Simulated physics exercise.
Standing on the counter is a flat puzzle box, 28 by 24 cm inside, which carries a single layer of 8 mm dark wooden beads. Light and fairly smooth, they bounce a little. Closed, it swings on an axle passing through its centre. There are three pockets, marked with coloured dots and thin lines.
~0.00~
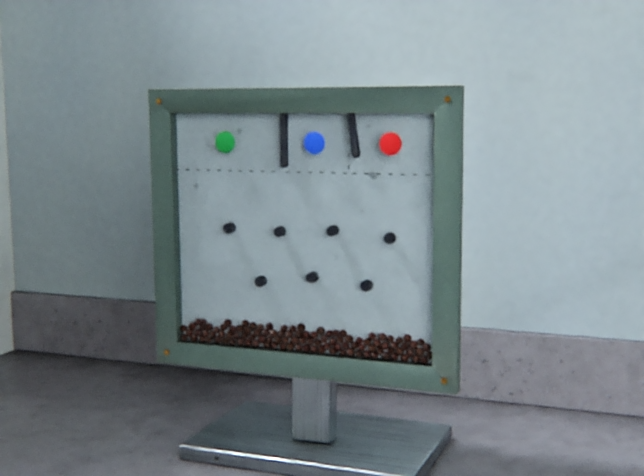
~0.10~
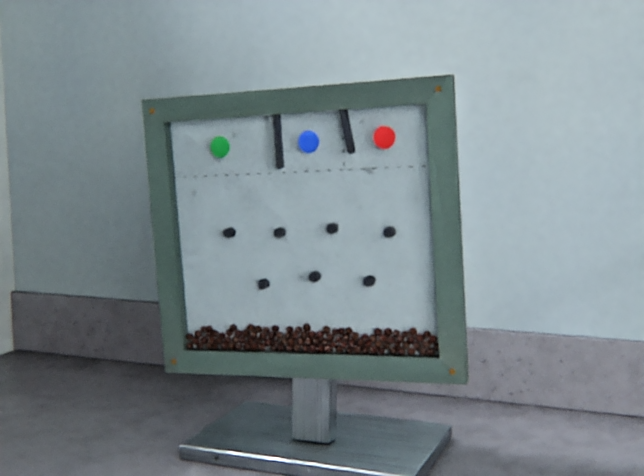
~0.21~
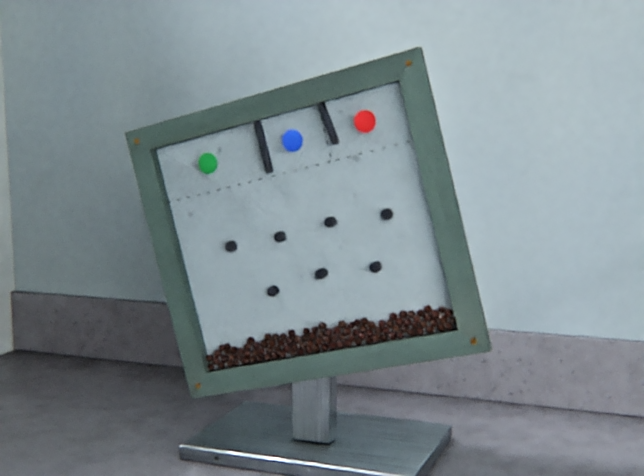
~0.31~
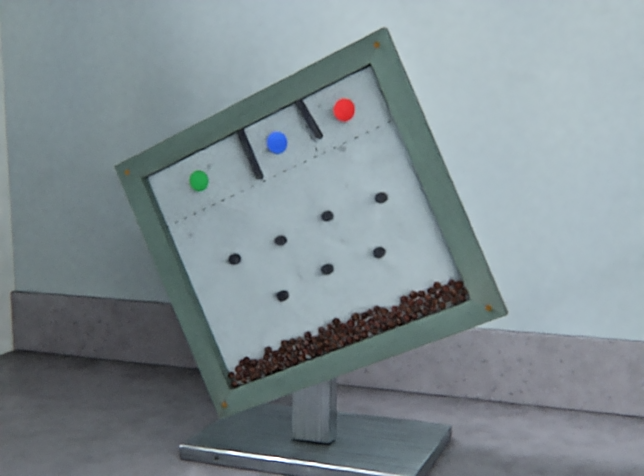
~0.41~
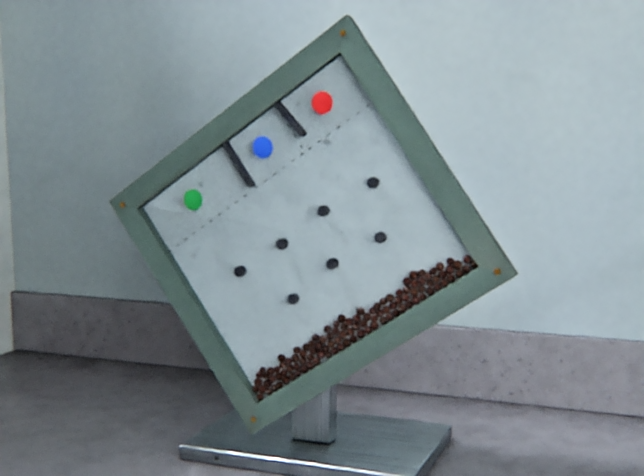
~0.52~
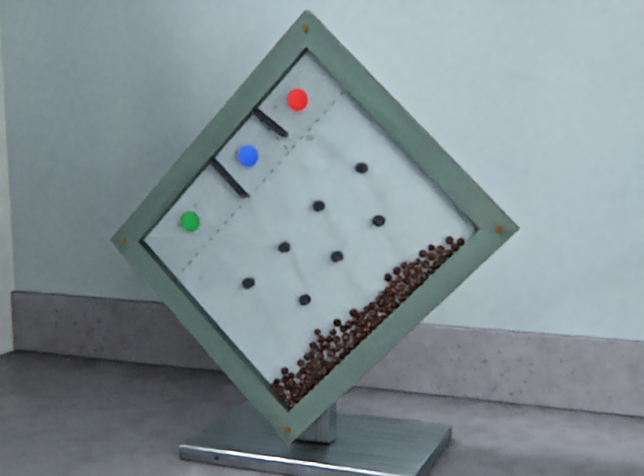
On a grey counter against a pale blue-green wall, a square, green-framed panel on a metal stand is seen from the front by a still camera. Green, blue and red discs sit left to right along its top, separated by short dark bars, above seven black pegs and a layer of brown beads. The panel turns steadily anticlockwise into a diamond while the beads shift into a sloping bank along its lower right side.
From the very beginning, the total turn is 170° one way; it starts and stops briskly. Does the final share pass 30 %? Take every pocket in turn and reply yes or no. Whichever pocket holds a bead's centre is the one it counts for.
In turn: Red no, blue no, green yes.
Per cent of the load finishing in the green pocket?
Share: Approx. 75 %.
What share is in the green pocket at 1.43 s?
It works out at roughly 35 %.
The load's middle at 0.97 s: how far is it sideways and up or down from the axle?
Roughly 7 centimetres to the right and 11 centimetres below.
After 0.97 s, it stands 91° anticlockwise; the beads' middle is 7 cm right of and 11 cm below the centre; nothing in the marked areas.
After 1.43 s, it stands 137° anticlockwise; the beads' middle is 7 cm right of and 10 cm below the centre; green 35 %.
After 1.82 s, it stands 170° anticlockwise; the beads' middle is 9 cm right of and 9 cm below the centre; green 70 %.
At rest by 3.0 s, it stands 170° anticlockwise; red 0 %, blue 0 %, green 75 %, elsewhere 25 %.
